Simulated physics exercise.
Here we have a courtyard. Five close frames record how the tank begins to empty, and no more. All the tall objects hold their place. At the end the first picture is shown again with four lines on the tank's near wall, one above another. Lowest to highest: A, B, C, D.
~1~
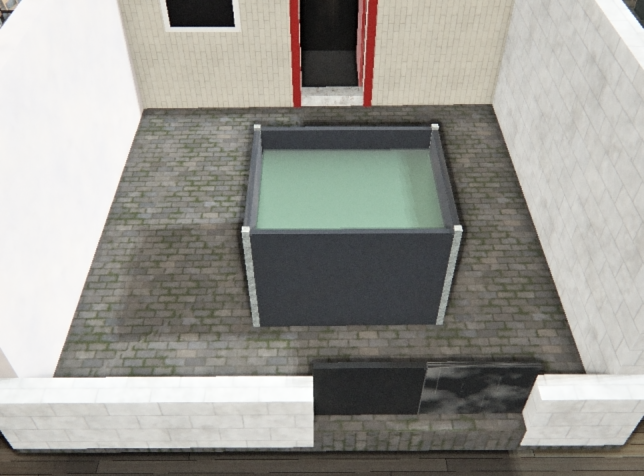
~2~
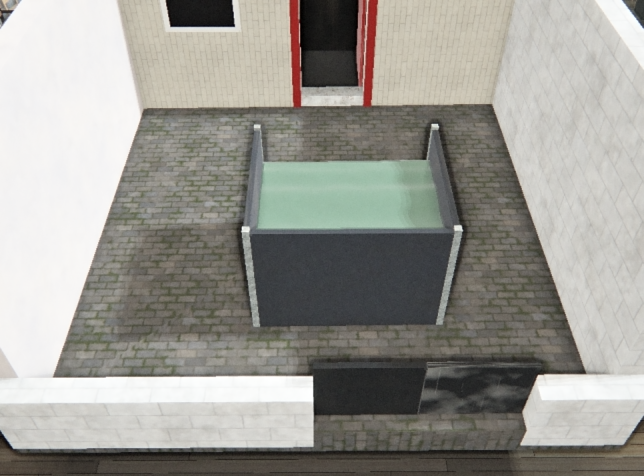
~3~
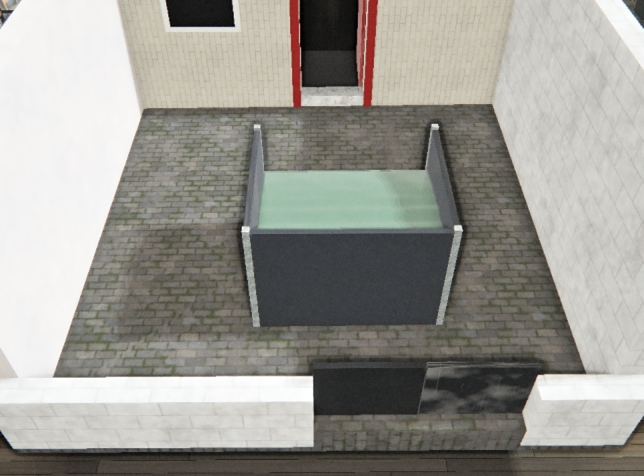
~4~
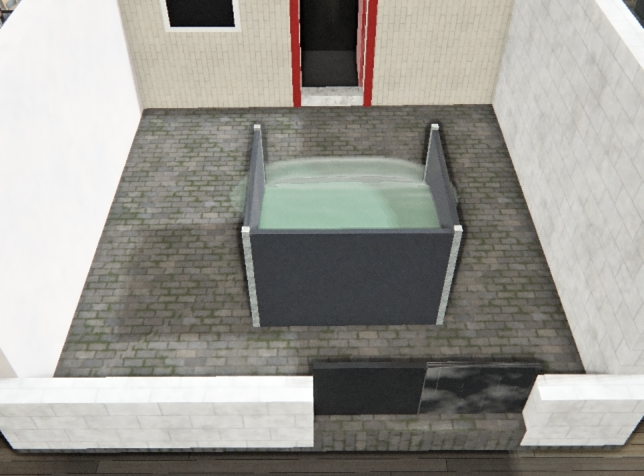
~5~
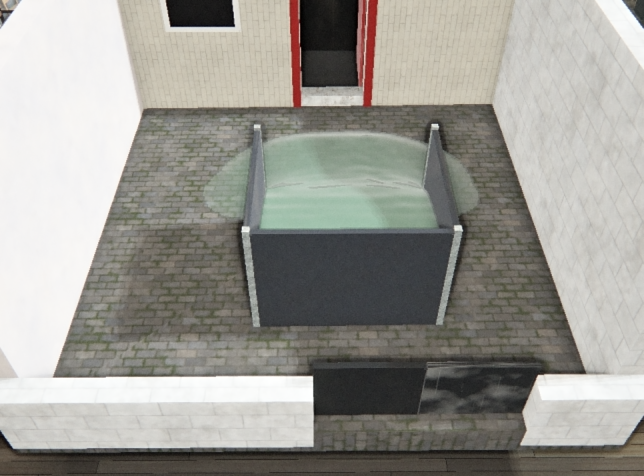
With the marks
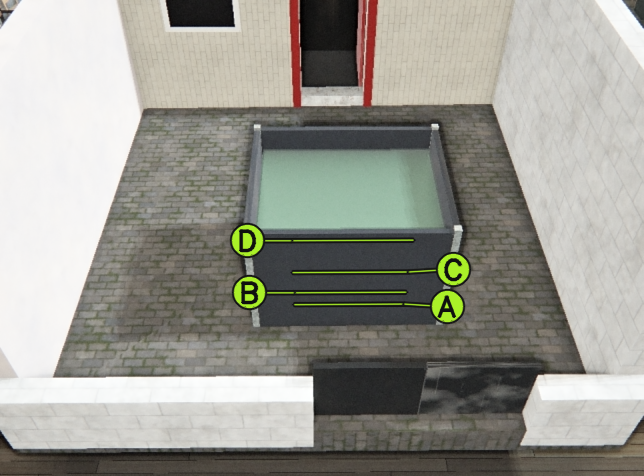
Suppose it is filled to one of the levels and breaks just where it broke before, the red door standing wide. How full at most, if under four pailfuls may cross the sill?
A.
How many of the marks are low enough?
One of the four.
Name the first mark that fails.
B.
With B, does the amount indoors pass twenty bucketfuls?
No, it does not.
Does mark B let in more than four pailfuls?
Yes.
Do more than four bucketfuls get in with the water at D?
Yes, it does.
On the marked copy, A at (349, 304); B at (349, 292); C at (350, 272); D at (352, 240); from the bottom up A, B, C, D.
With A, a bucket or two gets in.
With B, about 9 bucketfuls get in.
With C, dozens of bucketfuls pour in.
With D, dozens of bucketfuls pour in.
